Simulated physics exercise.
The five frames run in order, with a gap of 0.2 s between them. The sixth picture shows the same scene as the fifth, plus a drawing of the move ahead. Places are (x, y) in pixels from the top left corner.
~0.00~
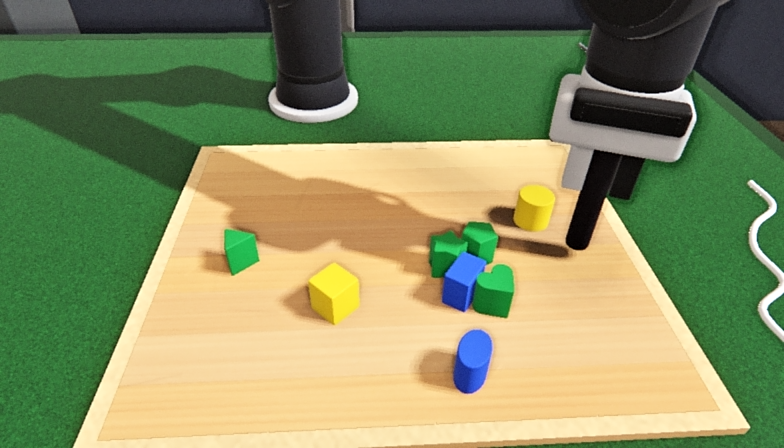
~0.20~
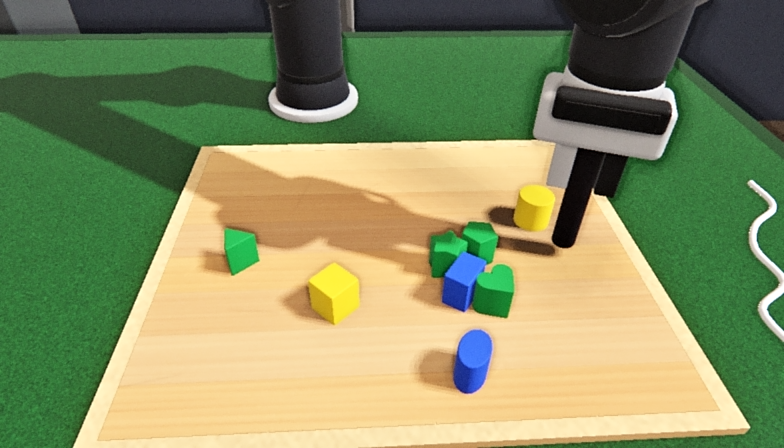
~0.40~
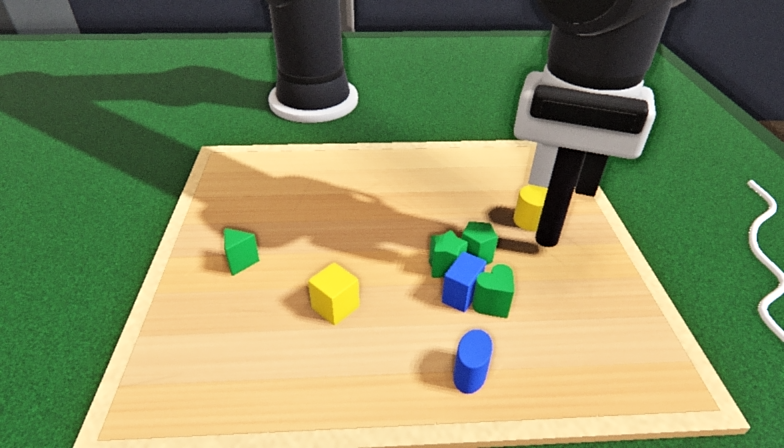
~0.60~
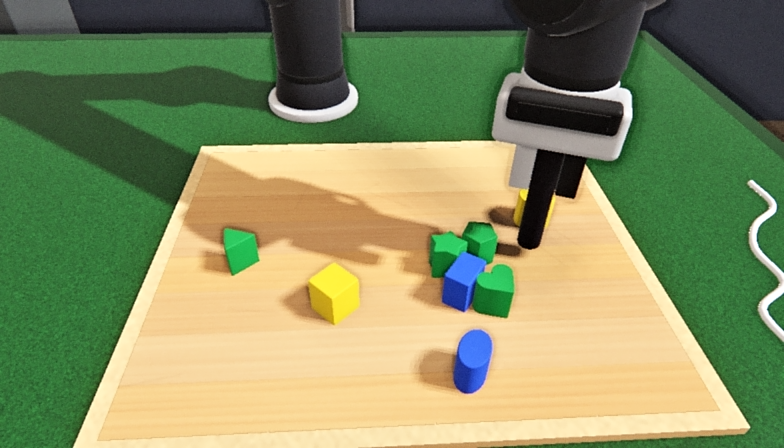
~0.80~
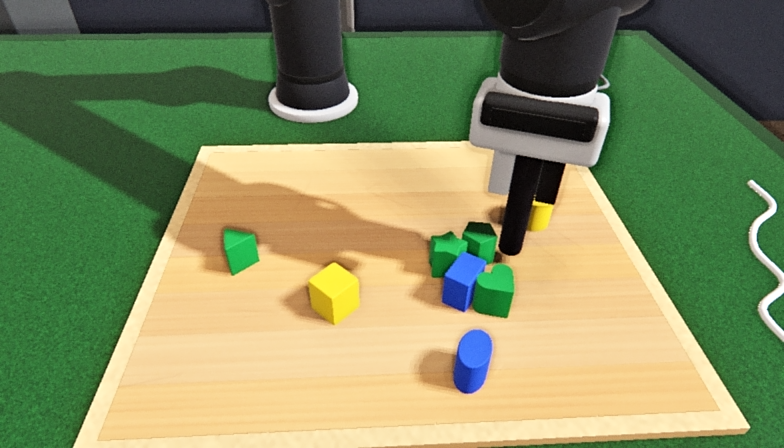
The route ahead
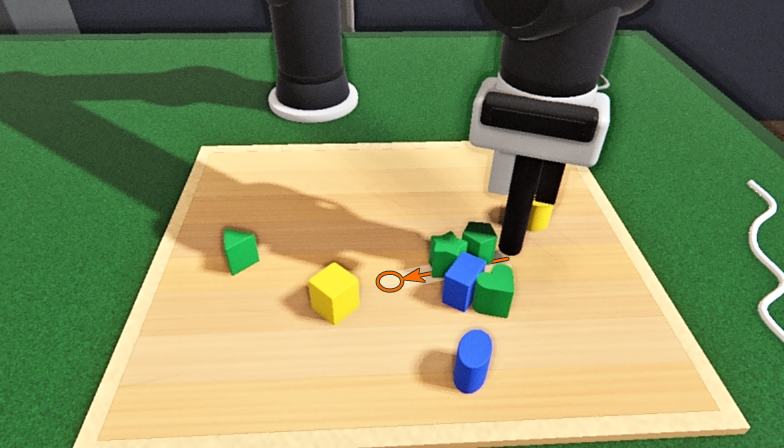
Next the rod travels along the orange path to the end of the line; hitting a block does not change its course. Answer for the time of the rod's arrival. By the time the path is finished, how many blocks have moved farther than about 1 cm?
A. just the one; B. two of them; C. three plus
(B)
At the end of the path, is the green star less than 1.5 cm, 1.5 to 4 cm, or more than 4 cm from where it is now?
It slides well over 4 cm.
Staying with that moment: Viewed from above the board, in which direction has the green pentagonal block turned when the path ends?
Overhead view: Clockwise.
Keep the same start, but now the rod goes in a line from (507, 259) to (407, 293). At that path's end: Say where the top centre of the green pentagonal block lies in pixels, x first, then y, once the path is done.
It should be at about (451, 231).
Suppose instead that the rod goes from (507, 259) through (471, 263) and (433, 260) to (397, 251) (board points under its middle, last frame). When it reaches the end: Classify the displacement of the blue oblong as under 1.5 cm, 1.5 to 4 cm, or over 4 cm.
Its final spot will lie within 1.5 cm of the current one.
Path on the board, from (507, 259) directly to (390, 281).
What follows on the original path. One third of the way, rod at (470, 257); green star at (417, 244), turned 15° anticlockwise; green pentagonal block at (447, 231), turned 35° clockwise.
Two thirds of the way, rod at (431, 264); green star at (405, 244), turned 30° anticlockwise; green pentagonal block at (428, 227), turned 75° clockwise.
At the end, rod at (390, 272); green star at (369, 243); blue oblong in place; green pentagonal block at (427, 227), turned 75° clockwise.
